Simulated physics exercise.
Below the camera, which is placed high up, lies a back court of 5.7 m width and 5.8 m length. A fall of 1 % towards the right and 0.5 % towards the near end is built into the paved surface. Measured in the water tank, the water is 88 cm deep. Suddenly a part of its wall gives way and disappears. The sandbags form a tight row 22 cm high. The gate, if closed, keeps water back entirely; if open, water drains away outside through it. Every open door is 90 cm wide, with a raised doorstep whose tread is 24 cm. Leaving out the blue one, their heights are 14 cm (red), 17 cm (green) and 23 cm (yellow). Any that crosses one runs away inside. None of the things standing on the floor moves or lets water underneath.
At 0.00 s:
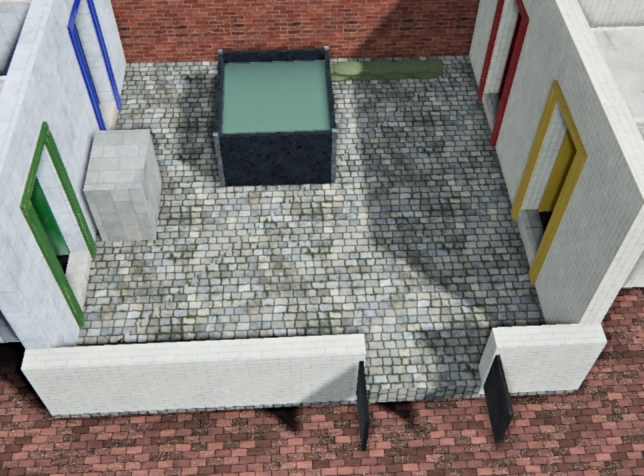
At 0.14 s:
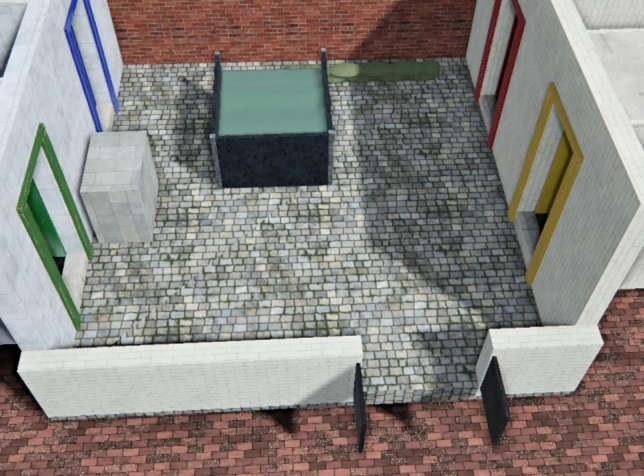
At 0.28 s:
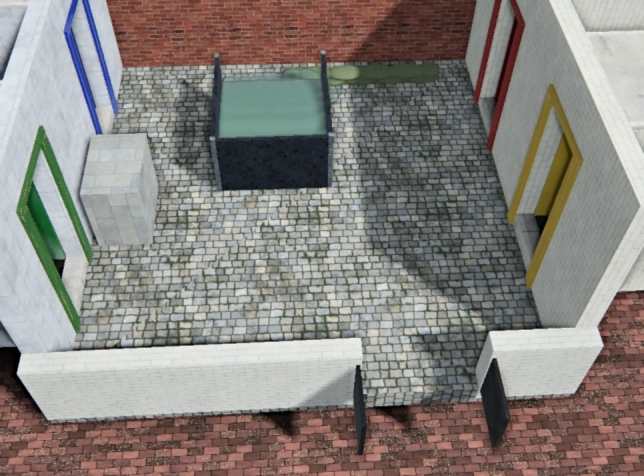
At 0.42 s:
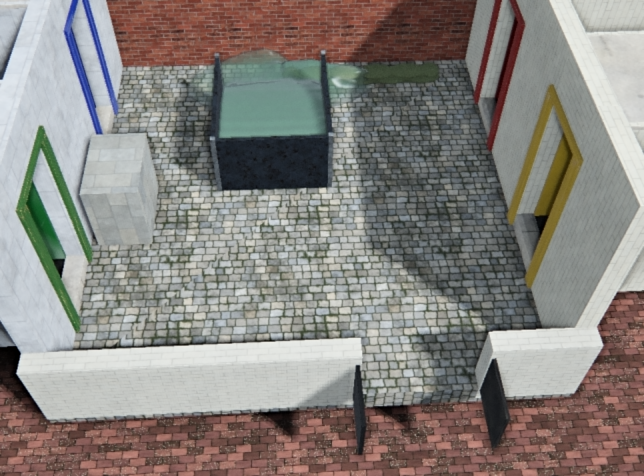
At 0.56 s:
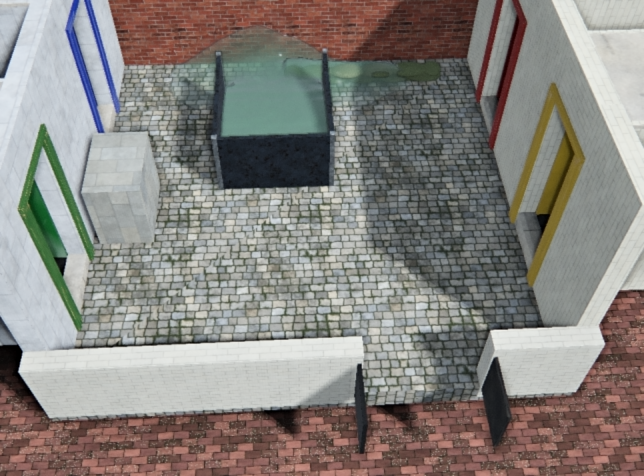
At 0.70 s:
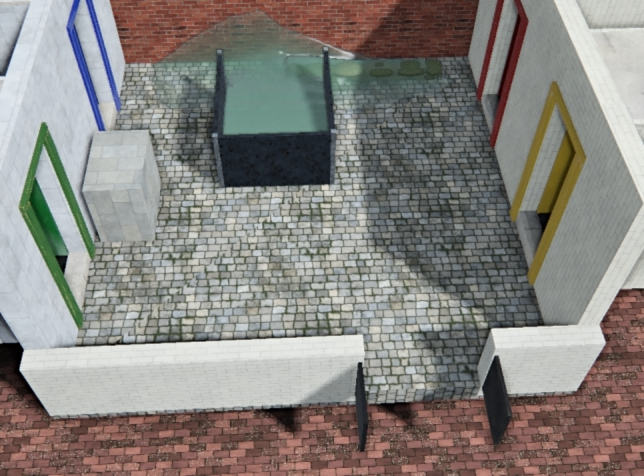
A dark-walled tank of green water stands toward the back of a cobbled courtyard, seen from high above, with a brick wall behind it. A pale block and green and blue doorframes are at left, red and yellow ones at right, and a low white wall with an open gateway in front. The tank's far side vanishes, and clear water pours out behind, spreading left and right along the brick wall.
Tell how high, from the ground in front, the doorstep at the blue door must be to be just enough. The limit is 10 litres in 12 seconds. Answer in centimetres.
It must be about 17 cm high.
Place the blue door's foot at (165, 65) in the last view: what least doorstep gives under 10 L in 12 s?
About 30 cm.
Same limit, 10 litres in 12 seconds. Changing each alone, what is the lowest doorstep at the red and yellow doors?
Close to 17 cm (red) and close to 7.5 cm (yellow).
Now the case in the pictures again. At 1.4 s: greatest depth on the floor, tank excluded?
Around 55 centimetres.
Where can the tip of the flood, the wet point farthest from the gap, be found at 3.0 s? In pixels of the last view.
(70, 384).
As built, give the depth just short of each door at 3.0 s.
Red door 20 cm, green door 5 cm, yellow door 5 cm, blue door 17 cm.
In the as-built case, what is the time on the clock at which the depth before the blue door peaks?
The depth peaks at about 2.2 seconds.
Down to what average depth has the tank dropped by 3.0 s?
Around 19 cm on average.
After 1.4 s water covers 25 % of the floor, deepest (55 cm) near (126, 65); 9 cm at the blue door, 0 litres in over its 19 cm doorstep.
After 3.0 s water covers 50 % of the floor, deepest (36 cm) near (462, 58); 17 cm at the blue door, 4 litres in over its 19 cm doorstep.
After 12.0 s water covers 95 % of the floor, deepest (10 cm) near (532, 364); 5 cm at the blue door, 5 litres in over its 19 cm doorstep.
At the blue door as built, the water arrived by 1.4 s and peaked near 21 cm at 2.2 s.
Run again over the same 12 s with other heights there, 19 litres in over 14 cm, 5 litres over 19 cm. The limit of 10 litres is kept from about 17 cm up.
